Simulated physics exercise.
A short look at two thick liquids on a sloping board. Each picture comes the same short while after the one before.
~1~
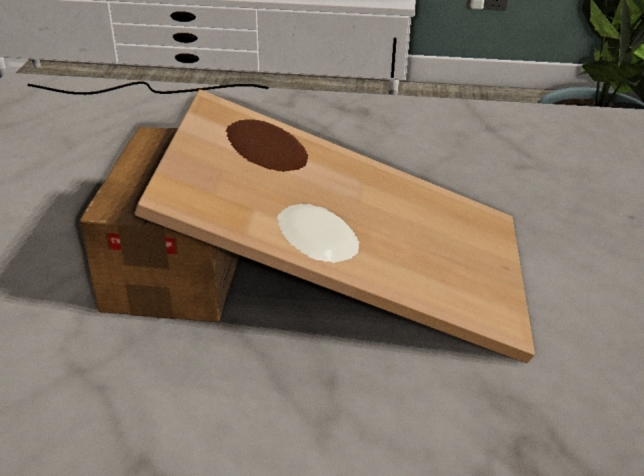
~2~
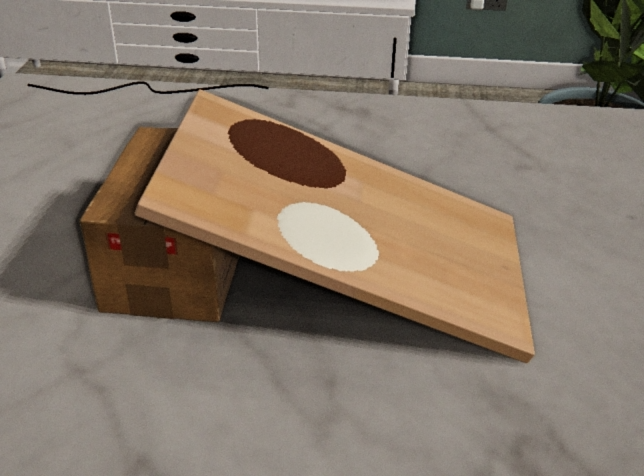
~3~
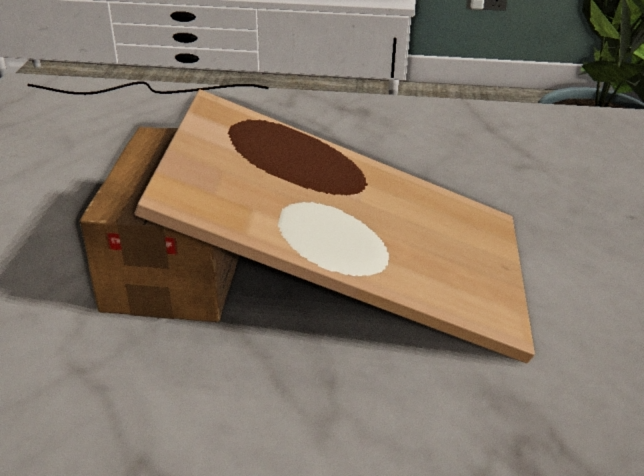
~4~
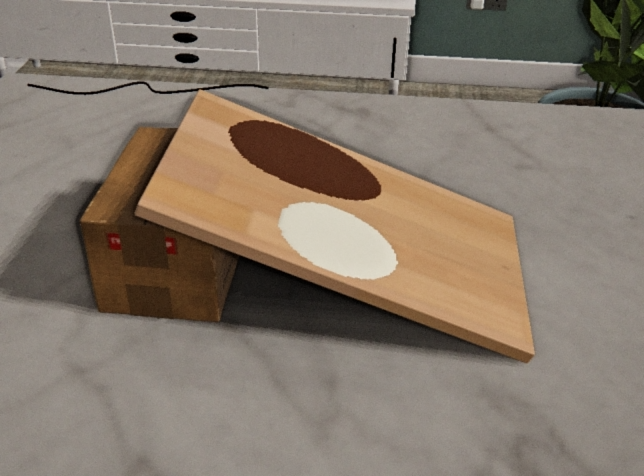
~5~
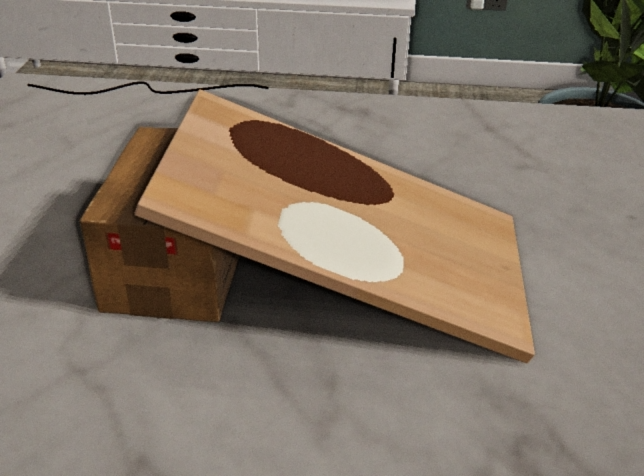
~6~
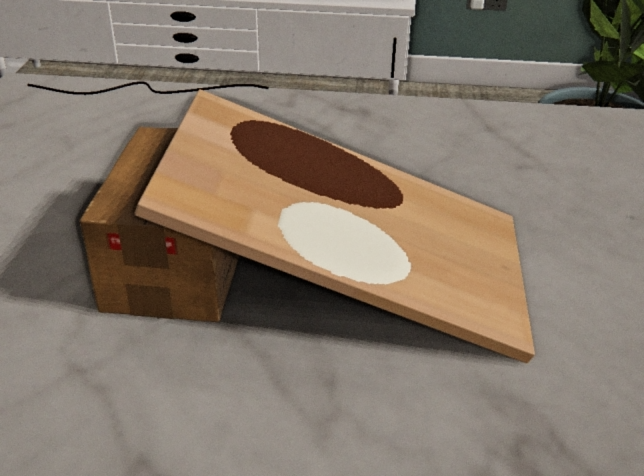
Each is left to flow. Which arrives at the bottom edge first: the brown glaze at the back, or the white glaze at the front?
The one at the back arrives first.
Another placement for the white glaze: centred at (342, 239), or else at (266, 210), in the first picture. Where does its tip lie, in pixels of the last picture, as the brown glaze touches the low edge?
Try one: About (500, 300); try two: About (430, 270).
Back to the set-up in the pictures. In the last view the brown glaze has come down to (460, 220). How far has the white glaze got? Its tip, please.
I'd put it at around (441, 278) in the last view.
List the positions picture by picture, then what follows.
Tip of the white glaze half way down; tip of the brown glaze (298, 155) a quarter of the way down, in the first picture.
Tip of the white glaze (364, 248) half way down; tip of the brown glaze half way down, in the second picture.
Tip of the white glaze half way down; tip of the brown glaze (357, 179) half way down, in the third picture.
Tip of the white glaze (384, 255) half way down; tip of the brown glaze half way down, in the fourth picture.
Tip of the white glaze three quarters of the way down; tip of the brown glaze (384, 190) half way down, in the fifth picture.
Tip of the white glaze (399, 262) three quarters of the way down; tip of the brown glaze three quarters of the way down, in the sixth picture.
Next, the white glaze is three quarters of the way down; the brown glaze is three quarters of the way down.
After that, the white glaze is three quarters of the way down; the brown glaze is close to the edge.
Finally, the white glaze is three quarters of the way down; the brown glaze is at the low edge.
